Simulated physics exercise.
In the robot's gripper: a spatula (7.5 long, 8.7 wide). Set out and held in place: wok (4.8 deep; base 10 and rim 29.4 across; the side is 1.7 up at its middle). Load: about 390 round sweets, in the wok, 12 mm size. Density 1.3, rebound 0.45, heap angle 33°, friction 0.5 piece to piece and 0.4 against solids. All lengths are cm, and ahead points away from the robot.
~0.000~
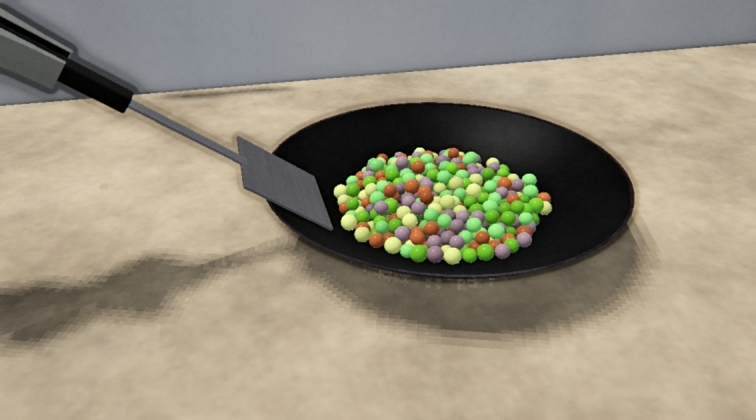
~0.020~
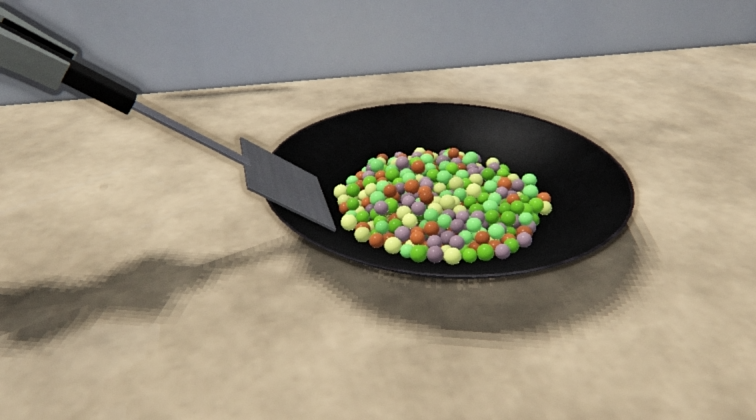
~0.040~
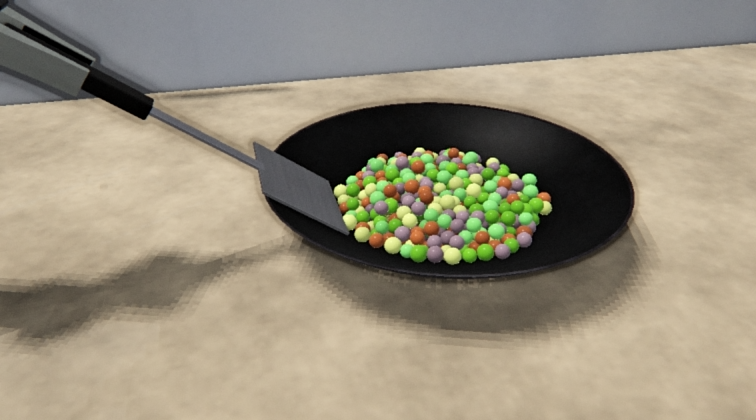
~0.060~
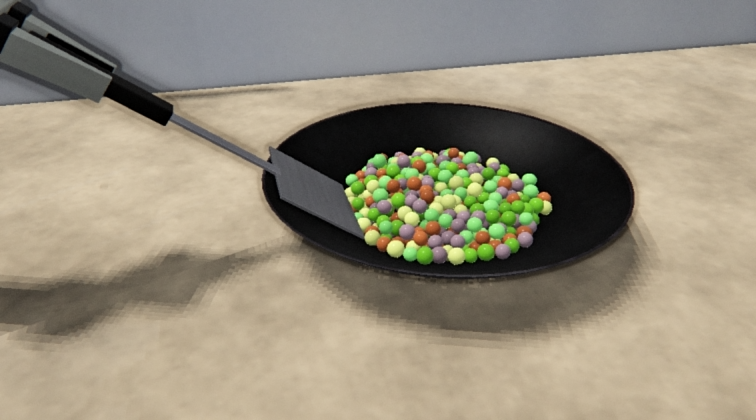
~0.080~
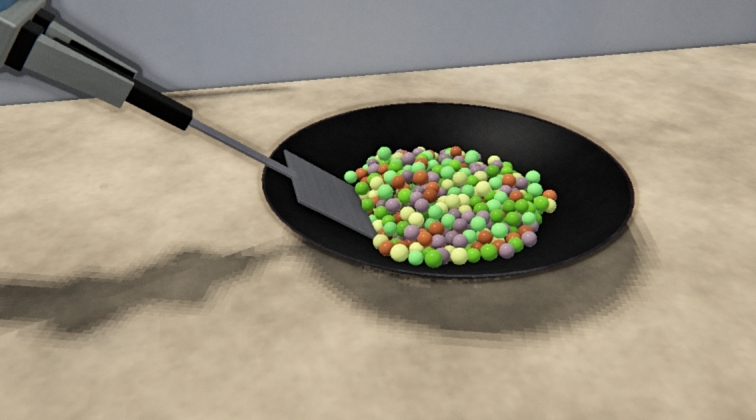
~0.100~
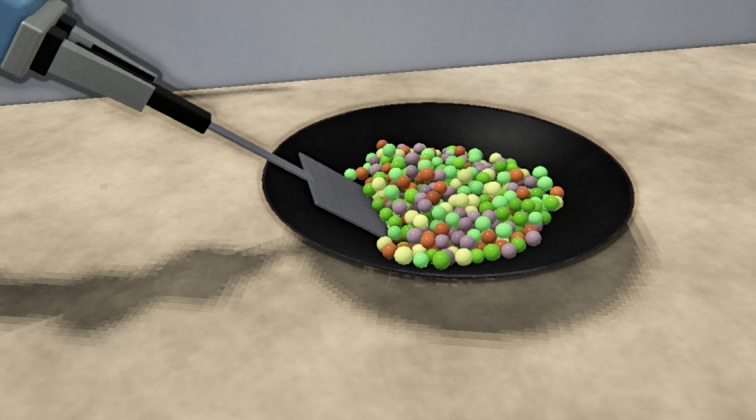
A spatula in a robot's gripper slid rightward into a black wok on a mottled tan surface, meeting the heap of small colourful balls and nudging them slightly to the right.
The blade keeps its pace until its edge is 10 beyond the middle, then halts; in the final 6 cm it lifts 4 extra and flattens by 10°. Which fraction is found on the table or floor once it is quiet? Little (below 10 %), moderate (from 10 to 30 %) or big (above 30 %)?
On the table or floor the share is moderate, from 10 to 30 %.
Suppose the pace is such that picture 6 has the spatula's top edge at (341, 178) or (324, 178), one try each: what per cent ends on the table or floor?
About 35 and 30 per cent.
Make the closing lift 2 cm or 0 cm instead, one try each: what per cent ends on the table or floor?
About 20 and 20 per cent.
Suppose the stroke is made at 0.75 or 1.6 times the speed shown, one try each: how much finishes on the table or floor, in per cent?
About 15 and 40 per cent.
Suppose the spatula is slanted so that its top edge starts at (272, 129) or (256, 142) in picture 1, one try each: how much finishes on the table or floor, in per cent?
Some 30 and 25 per cent.
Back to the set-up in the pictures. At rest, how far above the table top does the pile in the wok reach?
Roughly 5.0 cm.
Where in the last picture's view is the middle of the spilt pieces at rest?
Near (670, 182).
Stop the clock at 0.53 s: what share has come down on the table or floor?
Roughly 20 per cent.
By 0.19 s, sloping 37°, highest piece 5 above the table; 394 in the wok.
By 0.29 s, sloping 34°, highest piece 7 above the table; 394 in the wok.
By 0.53 s, sloping 27°, highest piece 6 above the table; 305 in the wok, 87 on the table or floor, 2 on the blade or in flight.
By 1.58 s, sloping 27°, highest piece 5 above the table; 305 in the wok, 89 on the table or floor.
Final count, 305 in the wok, 89 on the table or floor. That is 23 % on the table or floor.
